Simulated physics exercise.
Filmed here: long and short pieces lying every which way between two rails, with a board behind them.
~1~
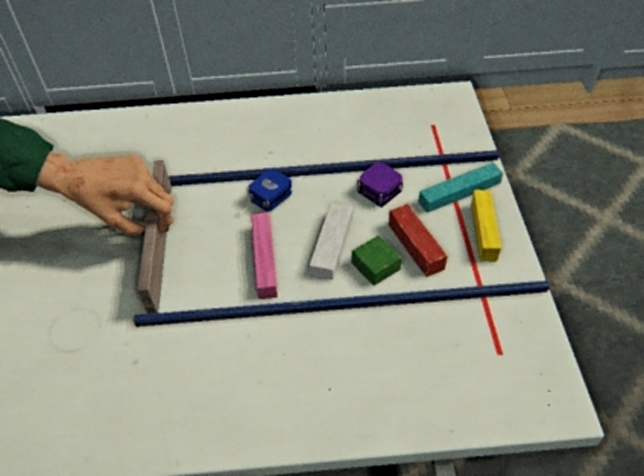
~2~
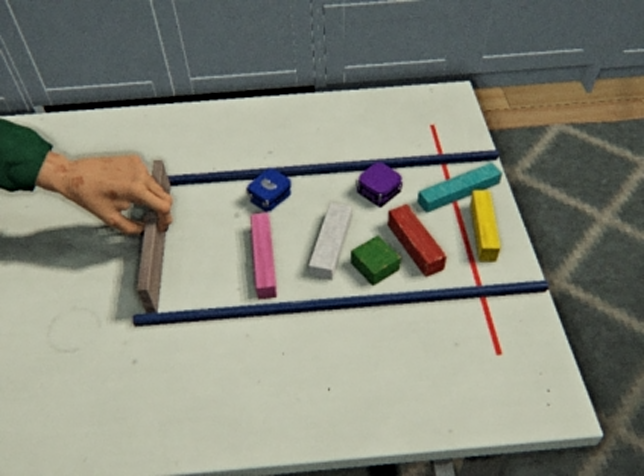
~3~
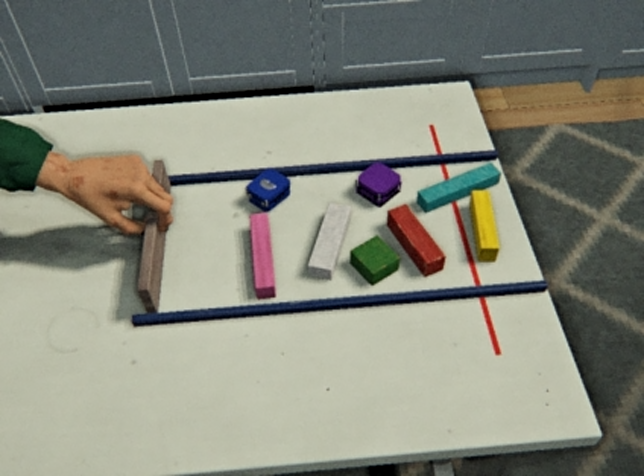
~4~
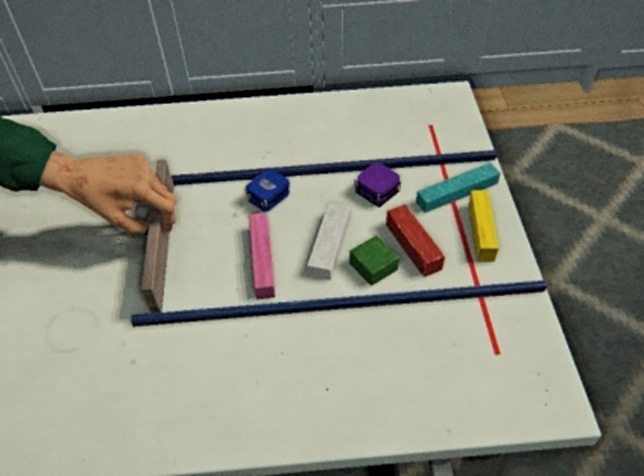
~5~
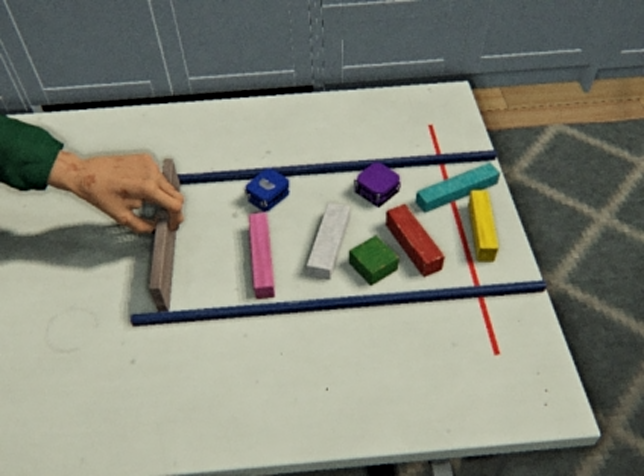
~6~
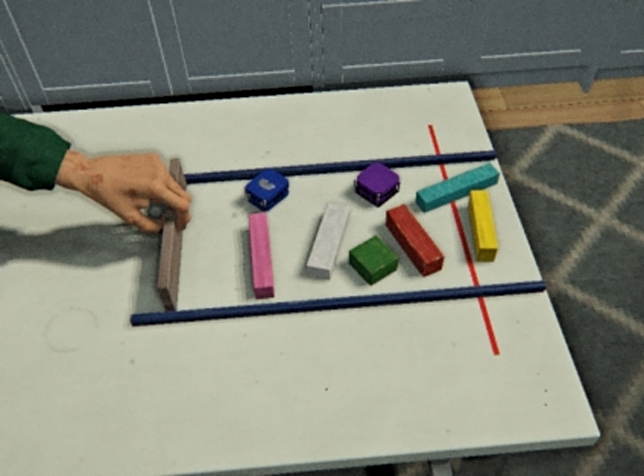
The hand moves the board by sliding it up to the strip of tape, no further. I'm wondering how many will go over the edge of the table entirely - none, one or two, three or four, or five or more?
The board is going to sweep off three, or four.
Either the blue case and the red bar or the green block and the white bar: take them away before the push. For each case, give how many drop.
Count of fallen: 2 / 0.
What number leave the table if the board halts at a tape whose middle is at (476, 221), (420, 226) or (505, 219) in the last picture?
First 5, then 0, then 6.
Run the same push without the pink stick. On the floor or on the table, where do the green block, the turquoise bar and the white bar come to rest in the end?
Green block still up, turquoise bar down, white bar still up.
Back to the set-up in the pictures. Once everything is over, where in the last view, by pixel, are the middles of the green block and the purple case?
Near (534, 262) and (500, 172).
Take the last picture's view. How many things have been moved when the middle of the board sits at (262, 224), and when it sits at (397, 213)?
By the first moment it's 2, by the second it's 8.
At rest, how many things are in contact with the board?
Contact count: 2.
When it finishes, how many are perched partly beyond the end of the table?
Expected count: 2.
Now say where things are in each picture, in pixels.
The first frame shows yellow stick (485, 225); turquoise bar (461, 187); red bar (417, 240); board (156, 233); tape (461, 222).
The second frame shows turquoise bar (460, 187); purple case (380, 185).
The third frame shows red bar (415, 240); white bar (330, 240).
The fourth frame shows yellow stick (483, 225); blue case (269, 191).
The fifth frame shows turquoise bar (458, 187); board (166, 232).
The sixth frame shows yellow stick (482, 225); turquoise bar (458, 187); red bar (414, 240); board (174, 231); tape (458, 222).
A little later, none off yet; yellow stick at rest near (482, 225); turquoise bar at rest near (458, 187); red bar at rest near (414, 240).
Next, none off yet; yellow stick at rest near (482, 225); turquoise bar at rest near (458, 187); red bar shifted a little near (428, 237).
Later still, none off yet; yellow stick shifted a little near (509, 220); turquoise bar shifted a little near (494, 179); red bar shifted about its own width near (493, 228).
When it is over, the number that fall off is three or four; down, red bar, turquoise bar and yellow stick.
